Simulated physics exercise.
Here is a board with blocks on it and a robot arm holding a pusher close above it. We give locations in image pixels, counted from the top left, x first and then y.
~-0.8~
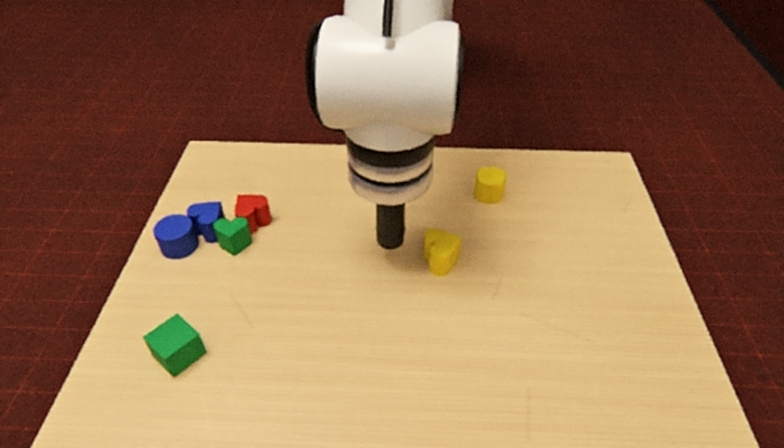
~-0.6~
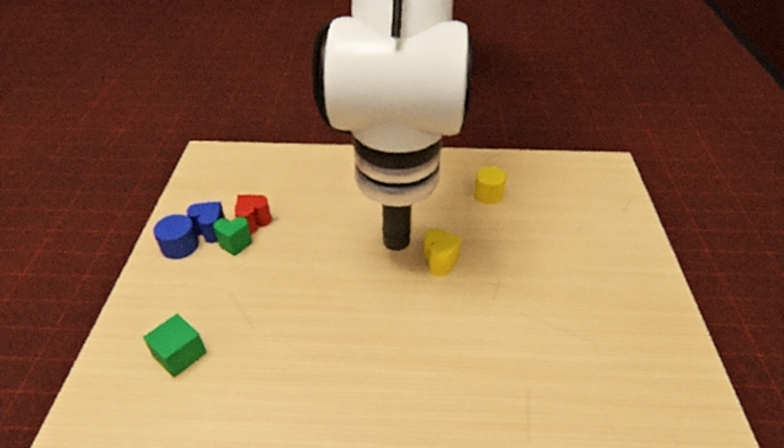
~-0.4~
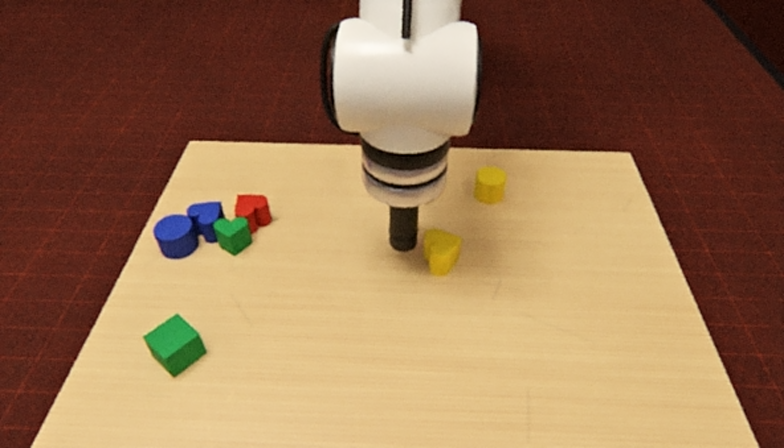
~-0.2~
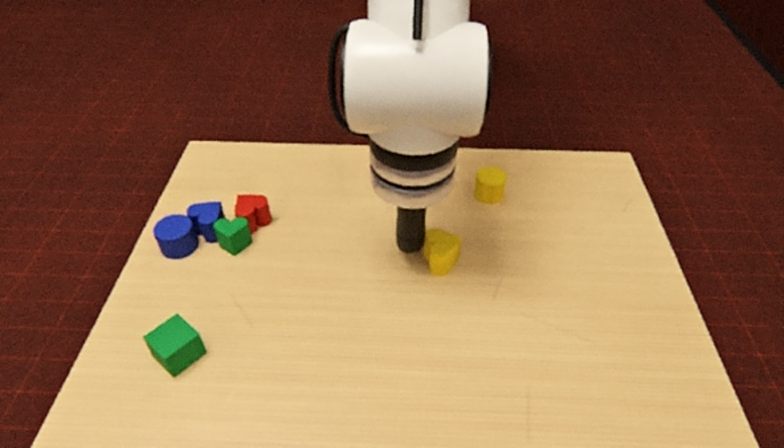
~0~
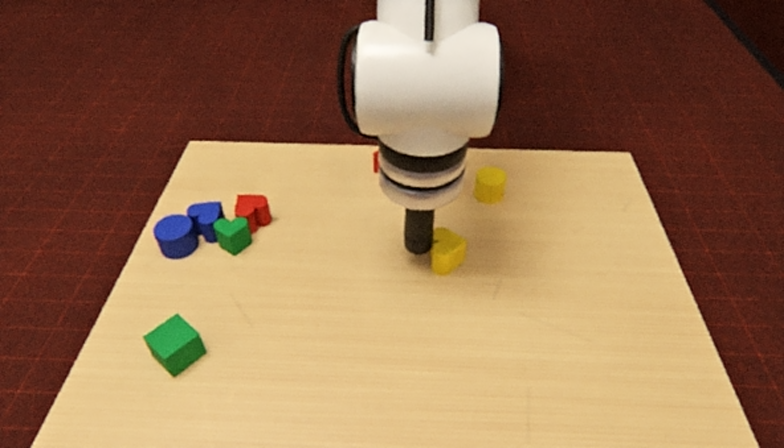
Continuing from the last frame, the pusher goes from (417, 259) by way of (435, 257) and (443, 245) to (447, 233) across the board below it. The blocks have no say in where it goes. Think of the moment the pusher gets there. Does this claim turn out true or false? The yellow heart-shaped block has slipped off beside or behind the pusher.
Answer: True.
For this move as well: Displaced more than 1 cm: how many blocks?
In total, one block gets moved by over 1 cm.
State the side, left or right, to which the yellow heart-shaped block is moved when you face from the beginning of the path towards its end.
It goes toward the right-hand side.
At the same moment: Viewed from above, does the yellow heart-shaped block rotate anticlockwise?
No, that is not what happens.
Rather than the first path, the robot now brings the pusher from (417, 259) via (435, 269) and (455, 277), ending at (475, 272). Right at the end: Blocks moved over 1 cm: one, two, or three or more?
It's going to be one.
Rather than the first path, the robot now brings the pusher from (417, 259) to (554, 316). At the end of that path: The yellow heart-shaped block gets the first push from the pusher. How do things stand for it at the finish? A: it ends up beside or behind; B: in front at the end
The answer is A.
The first path, step by step. Halfway along, pusher (442, 238); yellow heart-shaped block (469, 237), turned 20° clockwise.
At the end, pusher (448, 219); yellow heart-shaped block (470, 236), turned 30° clockwise; yellow cylinder in place.
